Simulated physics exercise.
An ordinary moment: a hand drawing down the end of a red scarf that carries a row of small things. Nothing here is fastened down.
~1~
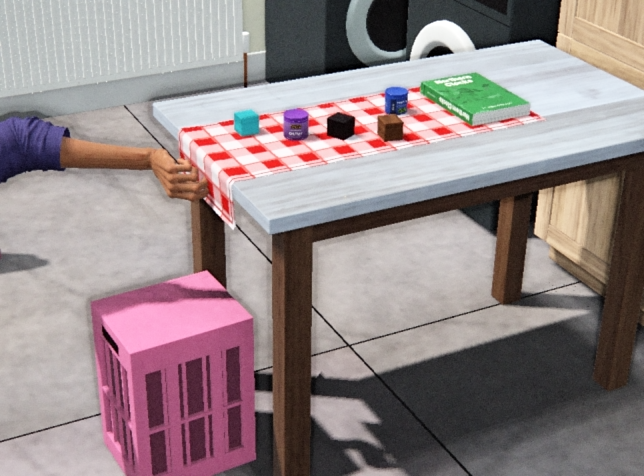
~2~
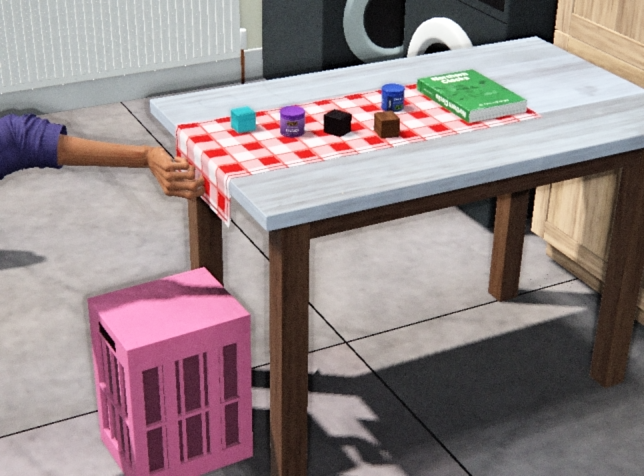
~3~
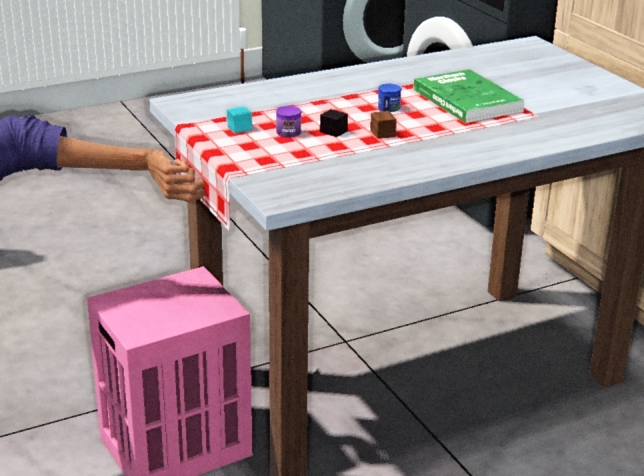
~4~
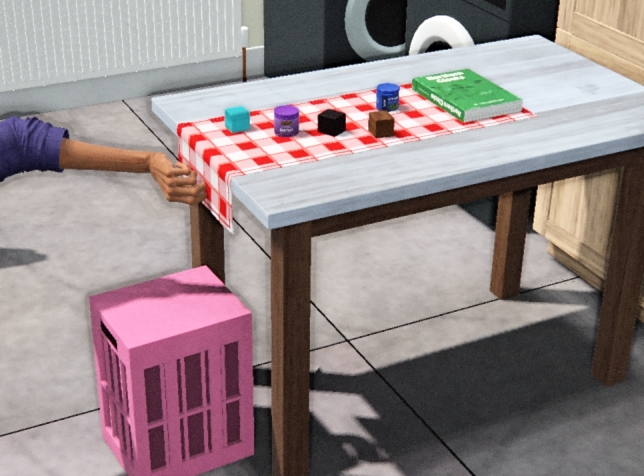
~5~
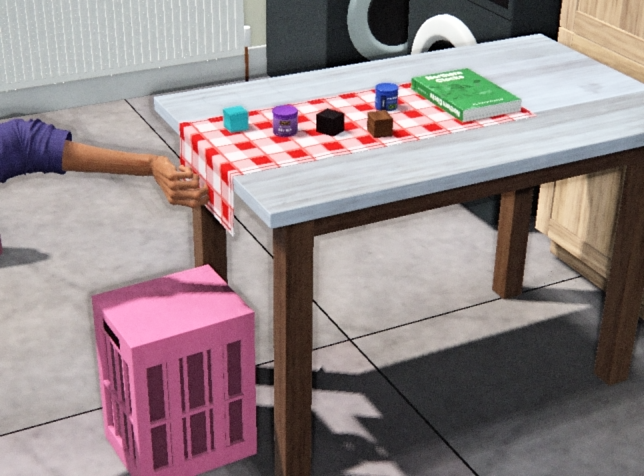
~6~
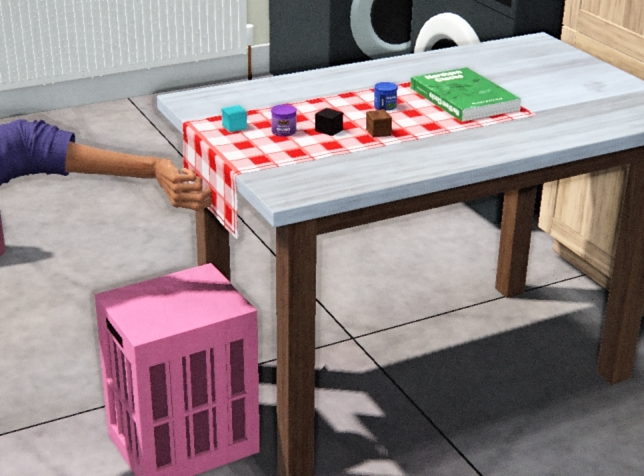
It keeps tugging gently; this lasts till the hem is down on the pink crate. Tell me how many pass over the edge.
The number of things lost will likely be two.
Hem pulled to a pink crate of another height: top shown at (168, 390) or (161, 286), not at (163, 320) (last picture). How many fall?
Over the edge: 4, then 1.
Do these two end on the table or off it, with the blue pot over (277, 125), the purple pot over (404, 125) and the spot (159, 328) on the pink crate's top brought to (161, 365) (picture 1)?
The blue pot is carried off; the purple pot stays on.
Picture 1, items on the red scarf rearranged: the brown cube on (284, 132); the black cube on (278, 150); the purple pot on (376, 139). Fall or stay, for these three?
The brown cube is carried off; the black cube drops off; the purple pot survives.
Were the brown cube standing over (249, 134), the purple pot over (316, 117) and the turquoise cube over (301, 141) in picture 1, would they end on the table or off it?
Looks like the brown cube ends up down, the purple pot hangs in there, and the turquoise cube ends up down.
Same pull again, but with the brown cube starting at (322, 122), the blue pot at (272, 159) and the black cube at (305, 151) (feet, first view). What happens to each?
Of these three, the brown cube rides it out, the blue pot takes a tumble, the black cube takes a tumble.
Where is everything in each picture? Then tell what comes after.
The first picture shows hem (234, 230); turquoise cube (247, 114); purple pot (296, 114); black cube (341, 117); brown cube (391, 119); blue pot (397, 91); top of the crate (159, 328).
The second picture shows hem (230, 228); turquoise cube (243, 111).
The third picture shows hem (229, 231); purple pot (289, 110).
The fourth picture shows hem (233, 233); black cube (332, 113); top of the crate (158, 323).
The fifth picture shows hem (234, 237); brown cube (380, 115).
The sixth picture shows hem (238, 239); turquoise cube (234, 109); purple pot (284, 109); black cube (329, 113); brown cube (379, 114); blue pot (386, 86).
Soon after, hem near (210, 262); turquoise cube gone.
Then, hem on the crate; turquoise cube and purple pot gone.
At rest, hem on the crate; turquoise cube and purple pot gone. The table loses two.
